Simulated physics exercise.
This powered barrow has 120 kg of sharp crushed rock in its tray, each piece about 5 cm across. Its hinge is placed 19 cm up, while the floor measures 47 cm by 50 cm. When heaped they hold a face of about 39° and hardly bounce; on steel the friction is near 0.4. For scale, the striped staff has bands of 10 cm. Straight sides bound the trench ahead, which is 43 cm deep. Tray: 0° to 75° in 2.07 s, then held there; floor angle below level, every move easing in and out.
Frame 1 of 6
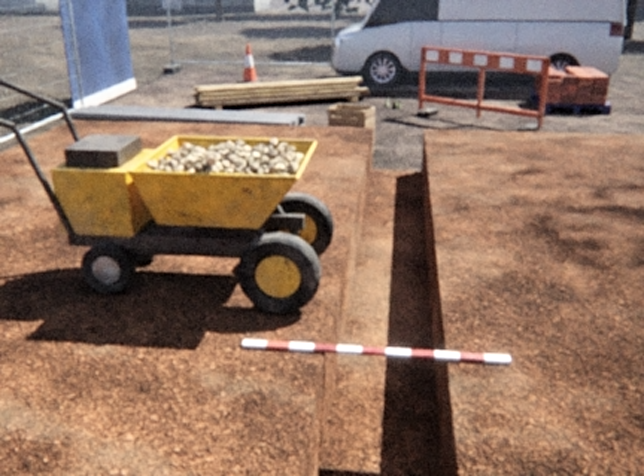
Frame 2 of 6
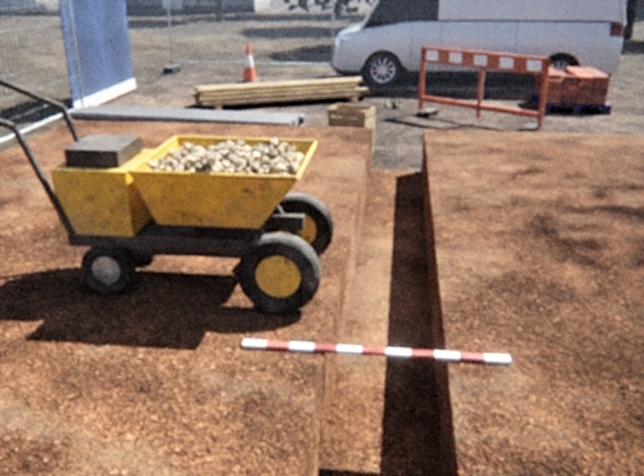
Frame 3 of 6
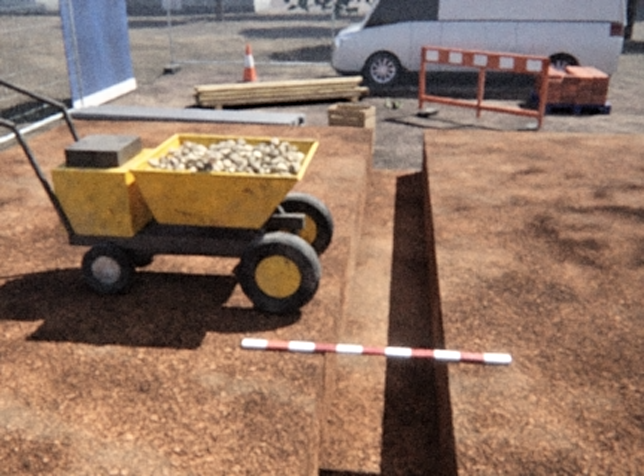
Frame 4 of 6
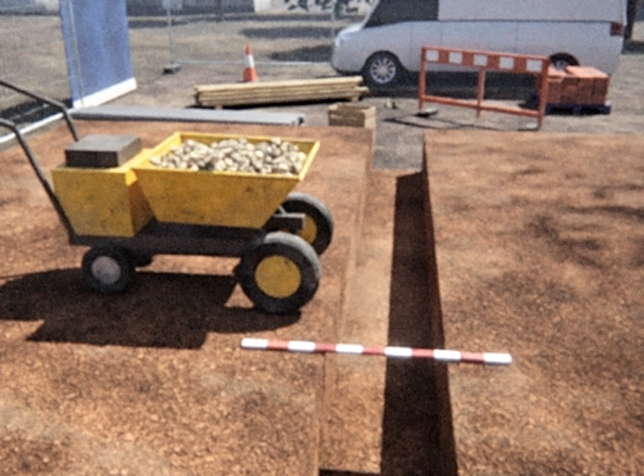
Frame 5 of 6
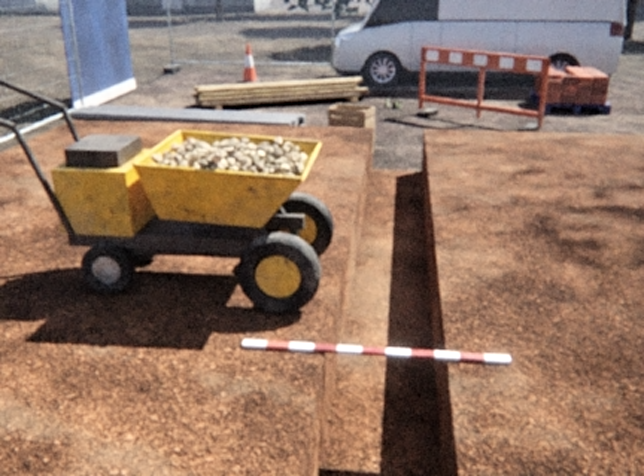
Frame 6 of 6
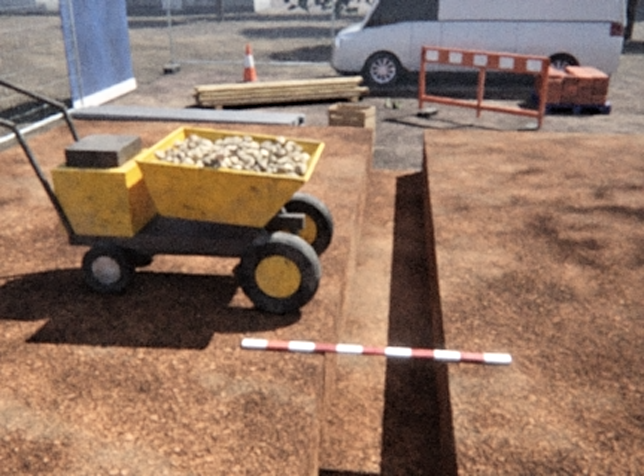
A yellow cart loaded with pale stones stood on reddish ground beside a narrow trench, a red-and-white striped pole lying across it, and its tray tilted very slightly to the right while everything else stayed still.
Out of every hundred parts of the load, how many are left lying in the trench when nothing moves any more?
Around 94 in every hundred.
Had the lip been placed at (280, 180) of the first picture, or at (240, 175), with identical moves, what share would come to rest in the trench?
Roughly 100 percent for the first, and 100 percent for the second.
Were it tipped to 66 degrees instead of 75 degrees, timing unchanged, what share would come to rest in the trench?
Roughly 60 per cent would end in the trench.
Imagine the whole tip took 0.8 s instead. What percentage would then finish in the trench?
Close to 75 per cent then.
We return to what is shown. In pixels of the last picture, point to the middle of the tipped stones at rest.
Centre estimate: Around (408, 351).
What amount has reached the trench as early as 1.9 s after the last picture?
40 per cent or so by then.
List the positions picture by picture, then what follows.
The first frame shows lip at (297, 178), floor tilted 0°, highest stones at (244, 152).
The second frame shows lip at (297, 178), floor tilted 0°, highest stones at (242, 151).
In the third frame, the tray is at 1°, its lip at (298, 178); the top of the load is at (243, 151).
In the fourth frame, the tray is at 2°, its lip at (300, 179); the top of the load is at (231, 150).
In the fifth frame, the tray is at 3°, its lip at (303, 180); the top of the load is at (223, 149).
In the sixth frame, the tray is at 5°, its lip at (306, 180); the top of the load is at (219, 146).
Then, 1.2 s after the last picture the floor is at 63°, 99 % in the tray, 1 % in the trench; the foremost stones are at (412, 304).
Then, 1.9 s after the last picture the floor is at 75°, 55 % in the tray, 41 % in the trench, 4 % past the trench; the foremost stones are at (476, 288).
Then, 2.2 s after the last picture the floor is at 75°, 29 % in the tray, 65 % in the trench, 6 % past the trench; the foremost stones are at (506, 285).
Then, 4.2 s after the last picture the floor is at 75°, 0 % in the tray, 94 % in the trench, 6 % past the trench; the foremost stones are at (508, 284).
